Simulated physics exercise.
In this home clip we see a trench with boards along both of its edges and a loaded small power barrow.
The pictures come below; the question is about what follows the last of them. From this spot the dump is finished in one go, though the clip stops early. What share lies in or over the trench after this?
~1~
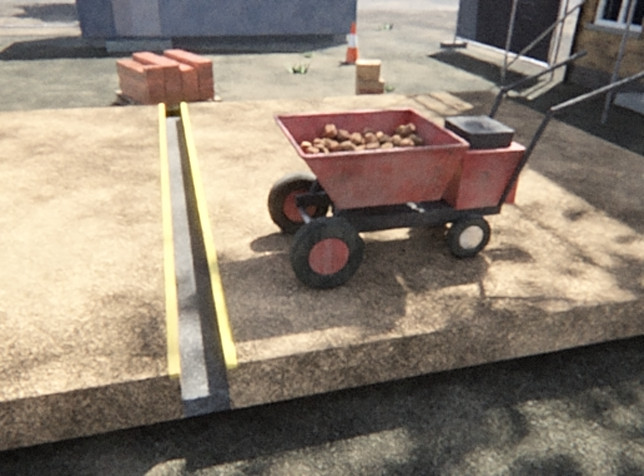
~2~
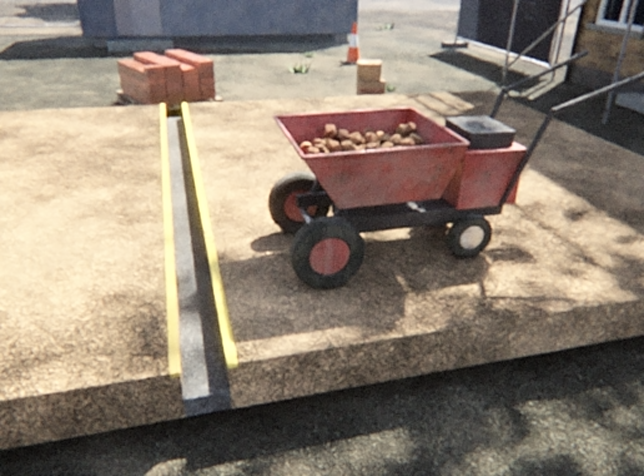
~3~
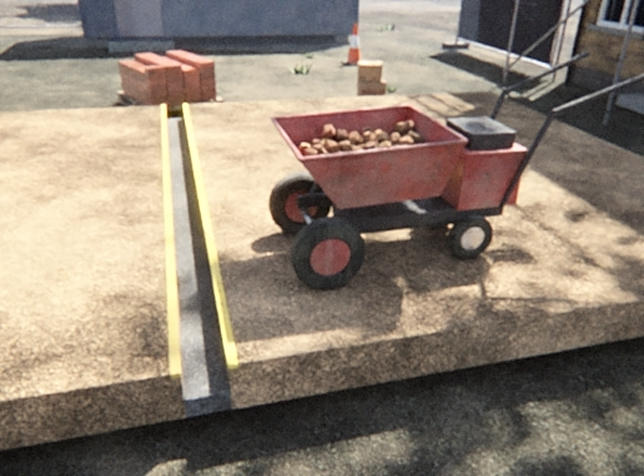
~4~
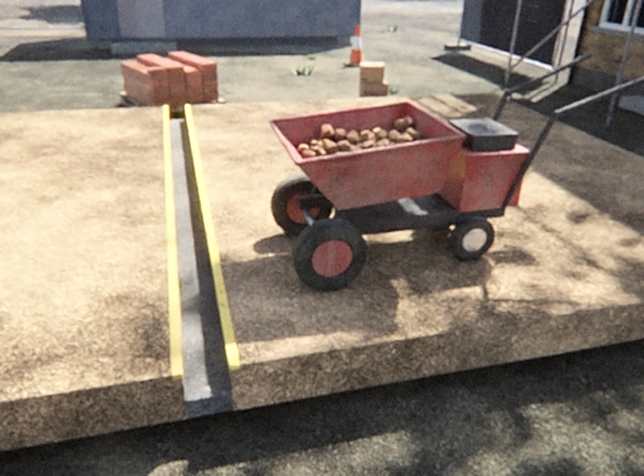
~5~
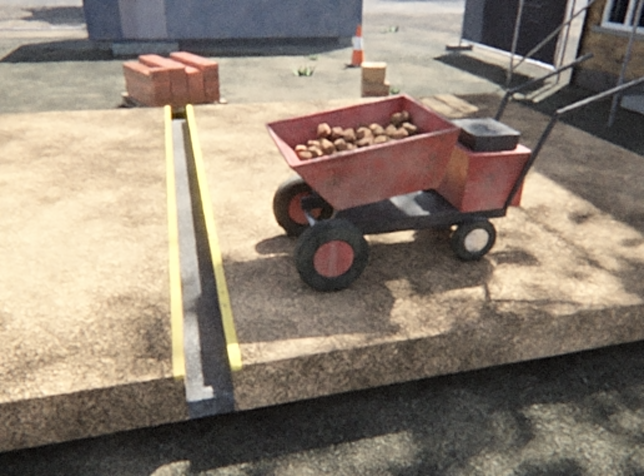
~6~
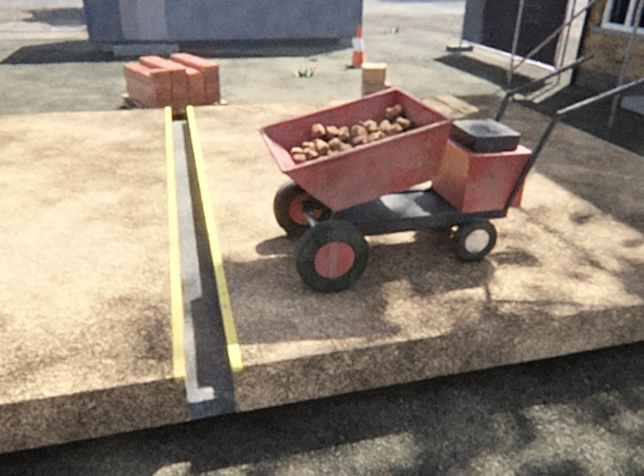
More than half.
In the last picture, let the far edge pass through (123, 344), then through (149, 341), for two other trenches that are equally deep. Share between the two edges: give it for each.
The first case gives around 100 percent, and the second around 90 percent.
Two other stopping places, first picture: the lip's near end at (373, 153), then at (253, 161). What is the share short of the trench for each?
Some 70 % then some 0 %.
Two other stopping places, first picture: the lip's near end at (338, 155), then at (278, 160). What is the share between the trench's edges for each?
Roughly 60 percent the first time, roughly 40 percent the second.
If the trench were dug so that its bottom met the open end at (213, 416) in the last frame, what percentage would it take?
About 70 %.
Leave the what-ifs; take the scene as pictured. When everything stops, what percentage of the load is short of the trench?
About 5 %.
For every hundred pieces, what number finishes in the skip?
Result: Close to 0 per cent.
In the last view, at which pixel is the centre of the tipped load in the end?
Centre at rest, last view: Approx. (187, 268).
Shortly afterwards, skip tipped well over; the whole lot in the skip.
Next, skip tipped steeply; all but a few in the skip; only a few in or heaped over the trench; only a few falling.
Some moments later, skip tipped right over; near a quarter in the skip; near half in or heaped over the trench; near a quarter beyond it.
In the end, skip tipped right over; a little short of the trench; near two thirds in or heaped over the trench; near a third beyond it.
